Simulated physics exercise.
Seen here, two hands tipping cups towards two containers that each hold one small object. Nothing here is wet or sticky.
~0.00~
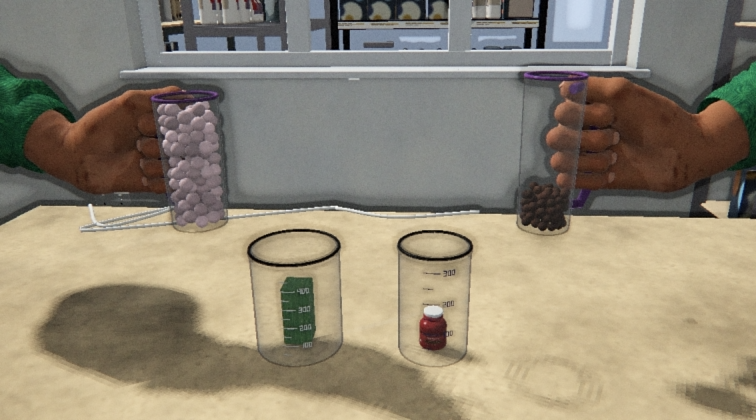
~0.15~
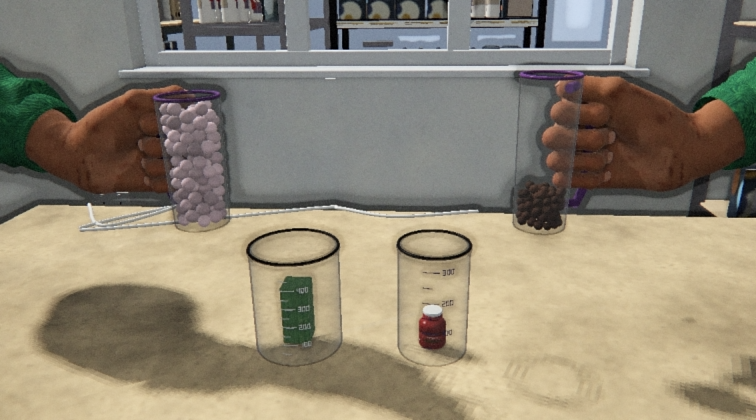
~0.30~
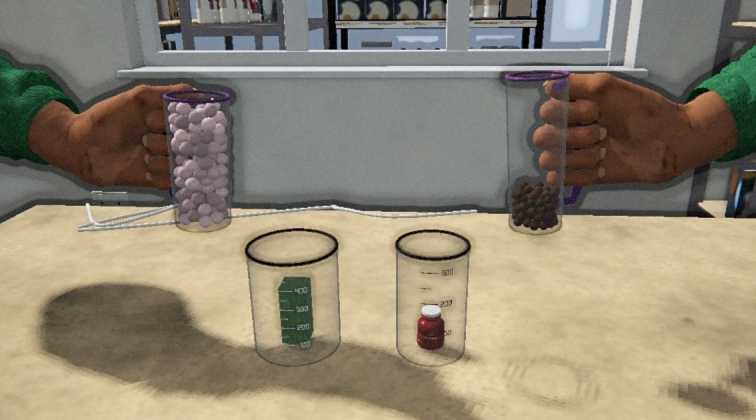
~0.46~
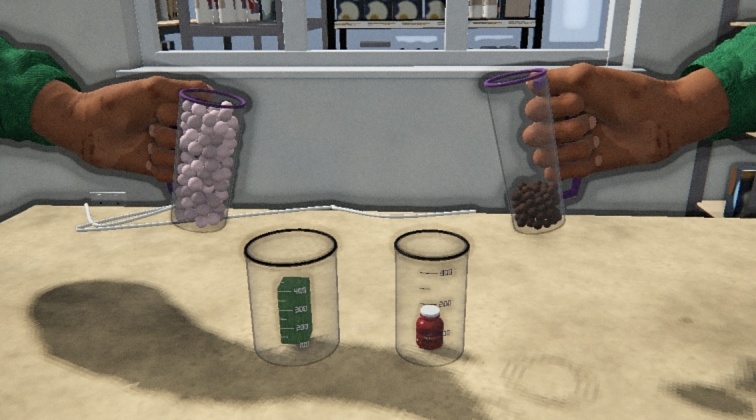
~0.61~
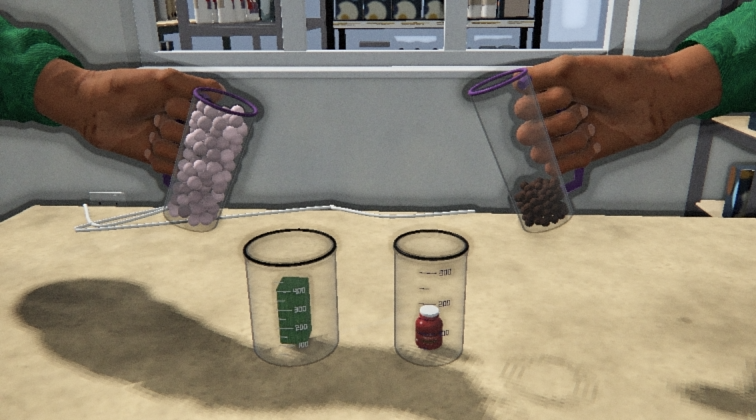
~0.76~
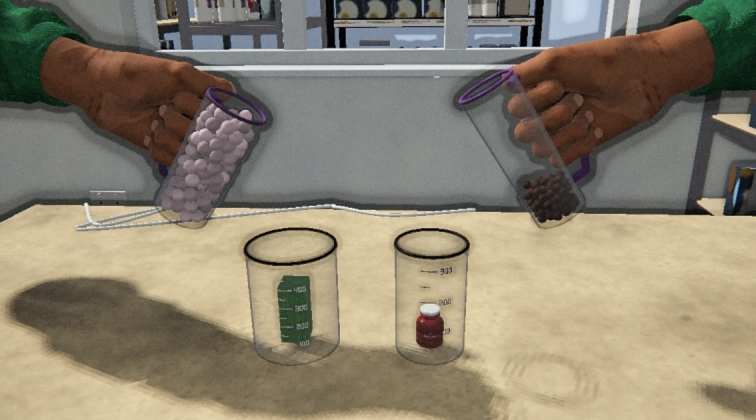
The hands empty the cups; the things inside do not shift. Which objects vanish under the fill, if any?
On the left it keeps its head above the surface, on the right it keeps its head above the surface.
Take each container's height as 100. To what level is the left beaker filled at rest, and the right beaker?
Left about 55, right about 20.
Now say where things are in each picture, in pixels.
The first picture shows small block in the left beaker at (299, 311), reaching about half way up; left cup at (193, 162), nearly full of sugar pearls; small bottle in the right beaker at (433, 327), reaching about a third of the way up; right cup at (549, 154), a quarter full of allspice berries.
The second picture shows left cup at (196, 161), upright; right cup at (545, 153), upright.
The third picture shows left cup at (201, 162), tipped 4°; right cup at (536, 153), tipped 4°.
The fourth picture shows left cup at (206, 162), tipped 13°; right cup at (528, 153), tipped 13°.
The fifth picture shows left cup at (208, 162), tipped 23°; right cup at (523, 153), tipped 23°.
The sixth picture shows small block in the left beaker at (295, 309); left cup at (208, 161), tipped 33°; small bottle in the right beaker at (430, 325); right cup at (524, 152), tipped 33°.
After 1.15 s, left beaker empty, all of its cupful still in the cup; right beaker empty, all of its cupful still in the cup.
After 1.64 s, left beaker nearly empty, nearly all of its cupful still in the cup; right beaker empty, all of its cupful still in the cup.
After 2.16 s, left beaker a quarter full, about a third of its cupful still in the cup; right beaker nearly empty, about half of its cupful still in the cup.
At rest (3.1 s), left beaker half full (surface near (294, 288)), nothing beside it; right beaker a quarter full (surface near (430, 321)), nothing beside it; the left thing is still showing; the right thing is still showing.
